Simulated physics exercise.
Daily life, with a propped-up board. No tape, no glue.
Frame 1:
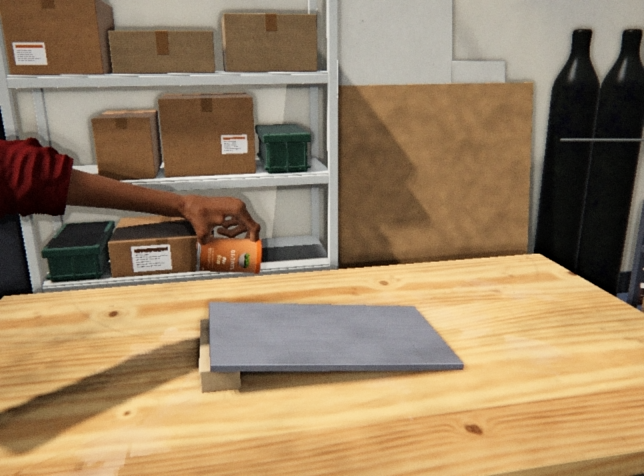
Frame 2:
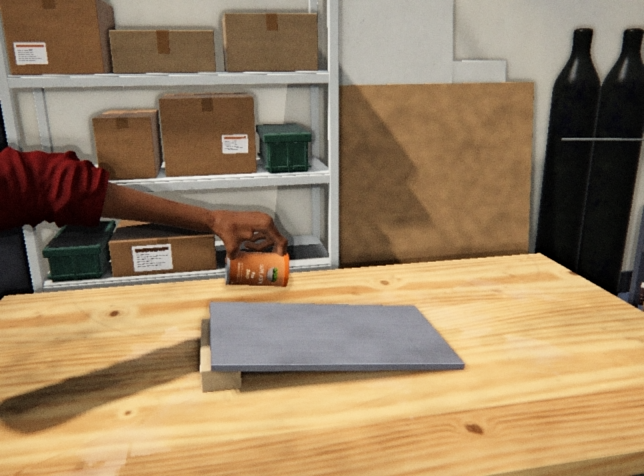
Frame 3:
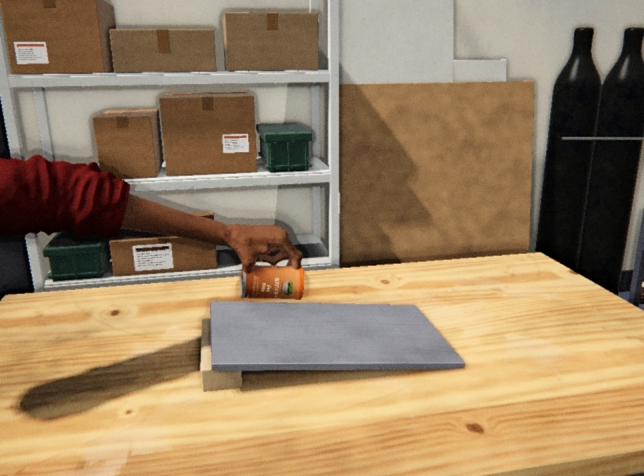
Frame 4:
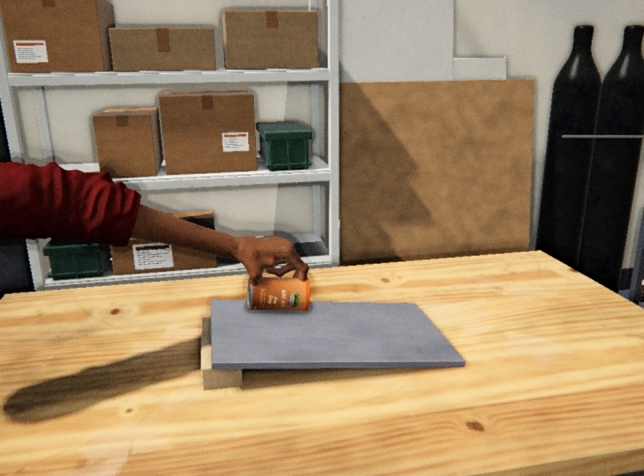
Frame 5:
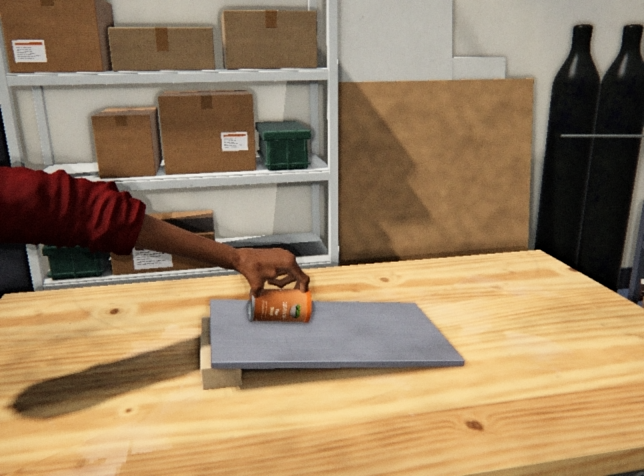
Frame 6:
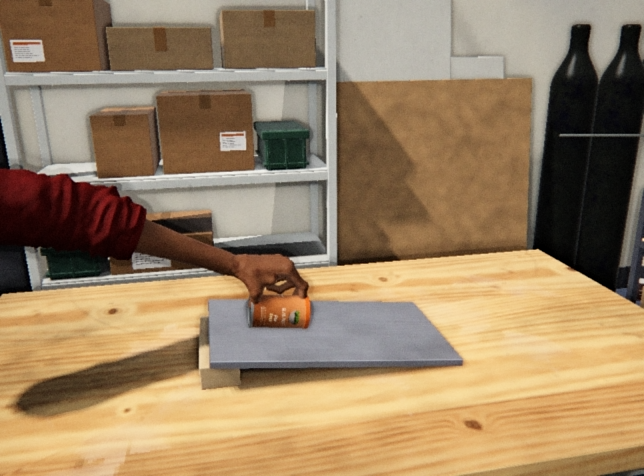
A hand in a red sleeve carried an orange tin on its side rightward and down over a wooden table, then set it on a propped-up grey board and kept hold of it.
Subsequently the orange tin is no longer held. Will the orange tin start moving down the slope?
No. I'd say it sits tight once the hand's gone.
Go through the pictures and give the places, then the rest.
The first frame shows coming down; orange tin (229, 255).
The second frame shows coming down; orange tin (257, 269).
The third frame shows coming down; orange tin (272, 282).
The fourth frame shows coming down; orange tin (278, 294).
The fifth frame shows coming down; orange tin (279, 305).
The sixth frame shows in place under the hand; orange tin (279, 311).
Then, 0.20 s after the last picture, nothing has stirred.
Then, 0.40 s after the last picture, orange tin resting near (279, 311).
At rest, it is in place. Seen from the same camera at the end, orange tin near (279, 311). The orange tin remains at rest.
